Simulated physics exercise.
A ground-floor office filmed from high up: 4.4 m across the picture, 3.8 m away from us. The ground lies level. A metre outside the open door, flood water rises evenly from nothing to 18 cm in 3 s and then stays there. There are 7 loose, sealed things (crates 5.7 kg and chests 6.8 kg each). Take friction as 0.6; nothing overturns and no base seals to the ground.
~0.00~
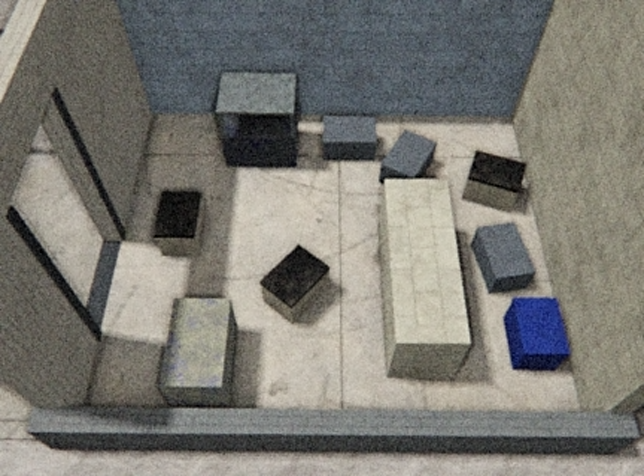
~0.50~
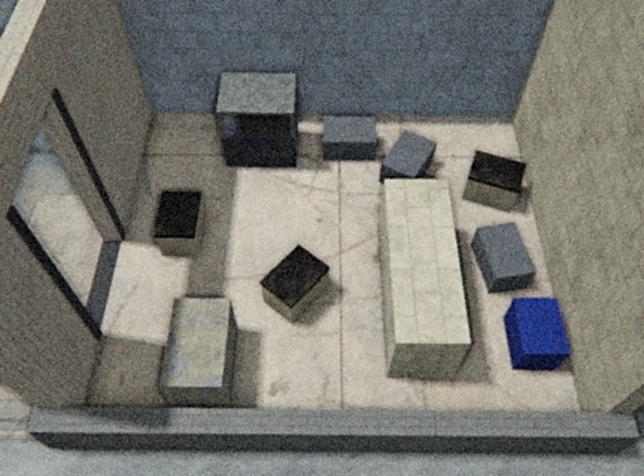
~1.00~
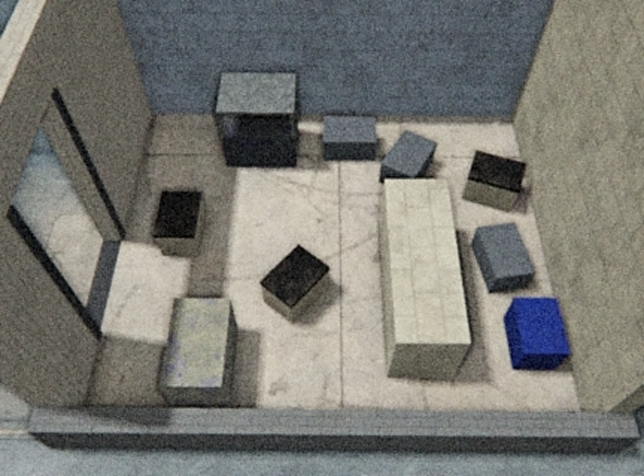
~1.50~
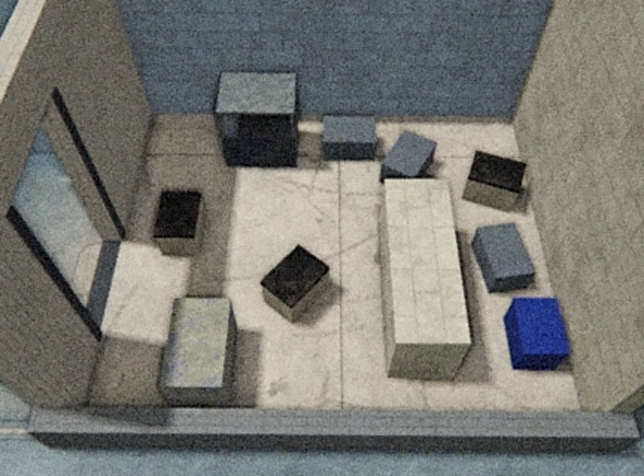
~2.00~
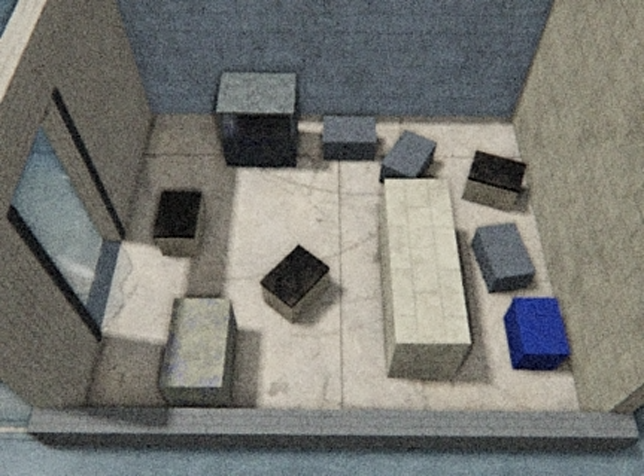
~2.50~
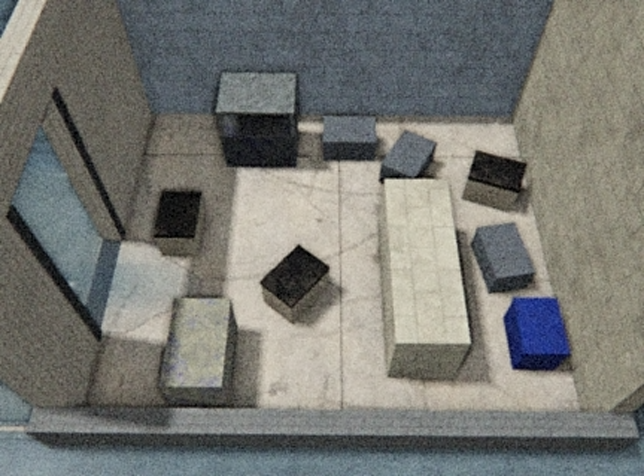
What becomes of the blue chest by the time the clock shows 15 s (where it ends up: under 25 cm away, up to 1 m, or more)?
The blue chest slides a little.
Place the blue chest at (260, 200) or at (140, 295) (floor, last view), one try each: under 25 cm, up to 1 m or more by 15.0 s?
In that order: It ends far away; it ends far away.
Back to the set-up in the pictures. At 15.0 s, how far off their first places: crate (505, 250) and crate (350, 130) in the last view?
In that order: 140 cm, 50 cm.
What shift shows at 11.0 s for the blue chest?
Roughly 10 cm by then.
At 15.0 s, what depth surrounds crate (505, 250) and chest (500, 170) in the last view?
Roughly 13 and 12 cm.
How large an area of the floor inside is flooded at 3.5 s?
Roughly 2.5 m2.
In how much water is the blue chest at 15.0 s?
About 14 cm.
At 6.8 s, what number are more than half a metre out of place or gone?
3 of them.
After 3.5 s the blue chest is near (541, 325), 0.0 m from its start, aground; 0 afloat.
After 6.8 s the blue chest is near (541, 325), 0.0 m from its start, aground; 4 afloat.
After 11.0 s the blue chest is near (549, 331), 0.1 m from its start, afloat; 7 afloat.
After 15.0 s the blue chest is near (552, 384), 0.6 m from its start, afloat; 7 afloat.
